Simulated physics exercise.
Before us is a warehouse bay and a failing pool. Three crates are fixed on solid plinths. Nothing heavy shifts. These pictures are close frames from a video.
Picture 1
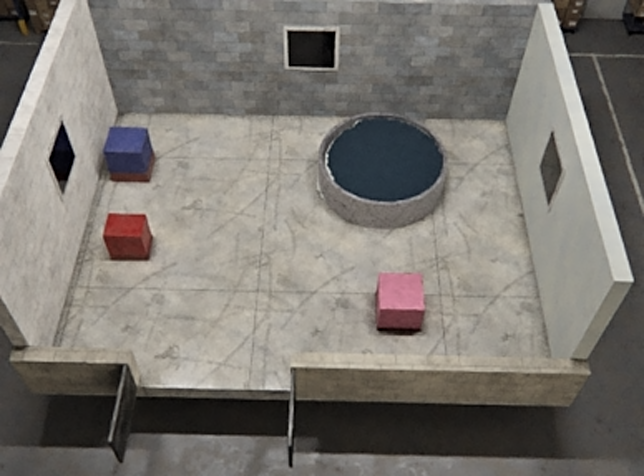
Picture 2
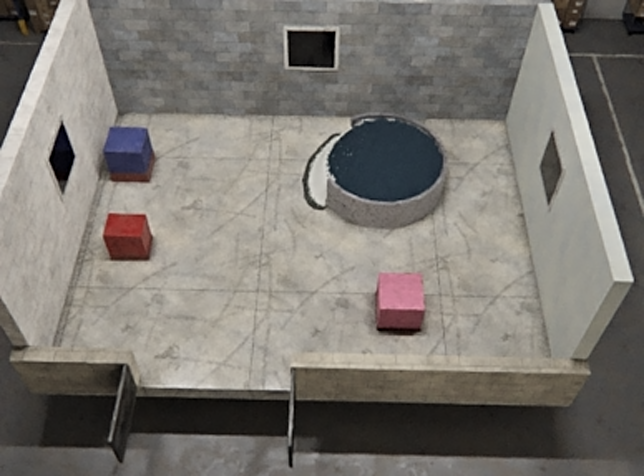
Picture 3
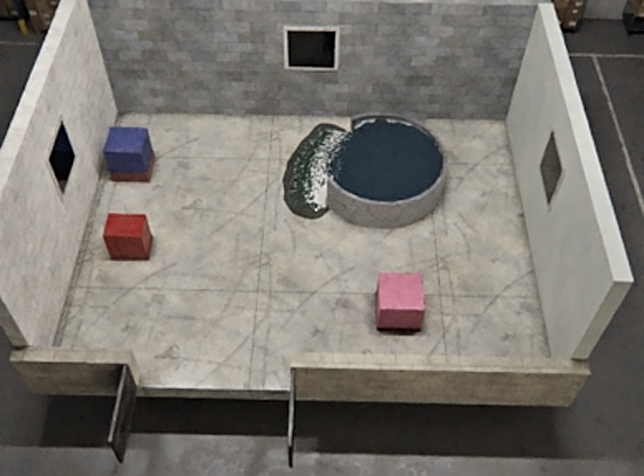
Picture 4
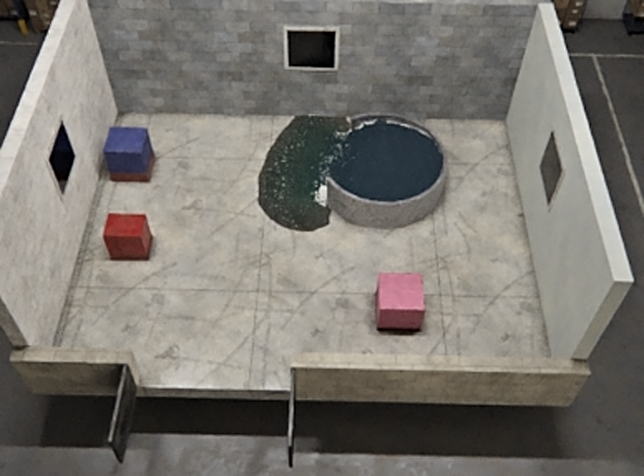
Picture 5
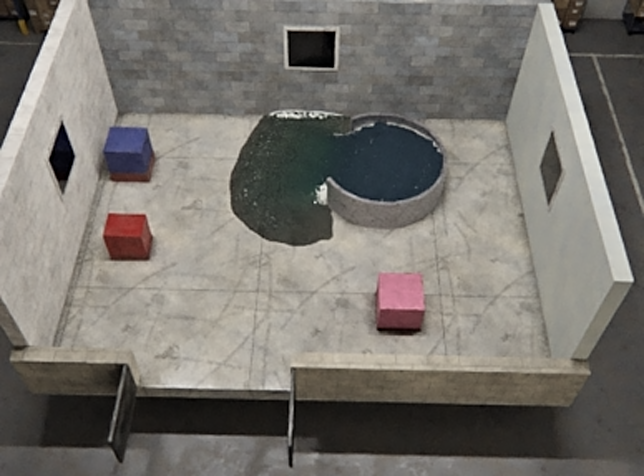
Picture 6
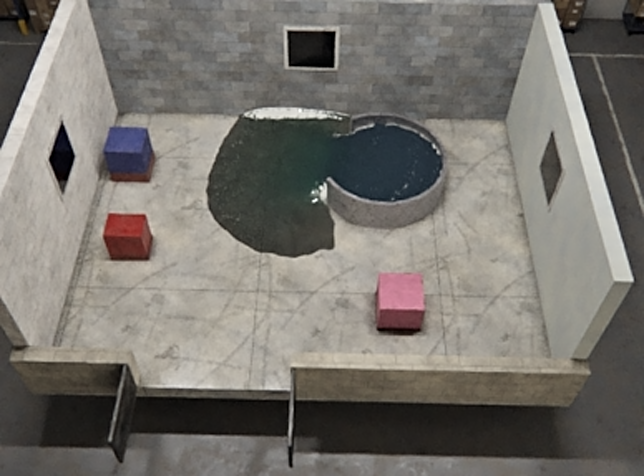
Dark water bursts from the left side of a round tank in a walled bay, then spreads leftward across the pale floor in a widening pool, reaching the back wall while the blue, red and pink blocks stay still.
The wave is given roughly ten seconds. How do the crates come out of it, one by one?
One by one: The blue crate comes out wet; the red crate comes out wet; the pink crate comes out wet.
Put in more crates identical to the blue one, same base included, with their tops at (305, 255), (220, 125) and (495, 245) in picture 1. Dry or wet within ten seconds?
In order, the crates: One stays clear, two gets flooded, three stays clear.
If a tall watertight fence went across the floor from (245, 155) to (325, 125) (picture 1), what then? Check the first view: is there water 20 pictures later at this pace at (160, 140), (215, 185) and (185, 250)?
The first point comes out inundated, the next inundated, the last inundated.
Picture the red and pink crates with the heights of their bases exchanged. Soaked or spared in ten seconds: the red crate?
Well, the red one is inundated then.
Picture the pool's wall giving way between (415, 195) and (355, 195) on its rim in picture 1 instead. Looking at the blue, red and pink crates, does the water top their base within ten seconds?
The blue crate is not reached; the red crate is not reached; the pink crate is reached.
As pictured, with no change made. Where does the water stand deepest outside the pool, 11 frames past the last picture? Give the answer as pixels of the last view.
Look close to (117, 117).
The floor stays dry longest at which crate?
Note: The crate marked pink.
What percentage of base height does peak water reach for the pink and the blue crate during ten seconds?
Around 180 % and 130 %.
A moment on, water covers 30 % of the floor; the blue crate water round its plinth, the red crate water round its plinth, the pink crate not reached.
Next, water covers 35 % of the floor; the blue crate water round its plinth, the red crate water round its plinth, the pink crate not reached.
Then, water covers 45 % of the floor; the blue crate water round its plinth, the red crate water round its plinth, the pink crate not reached.
Later, water covers 65 % of the floor; the blue crate water round its plinth, the red crate water round its plinth, the pink crate not reached.
In the end, water covers 90 % of the floor; the blue crate was topped, the red crate was topped, the pink crate was topped.
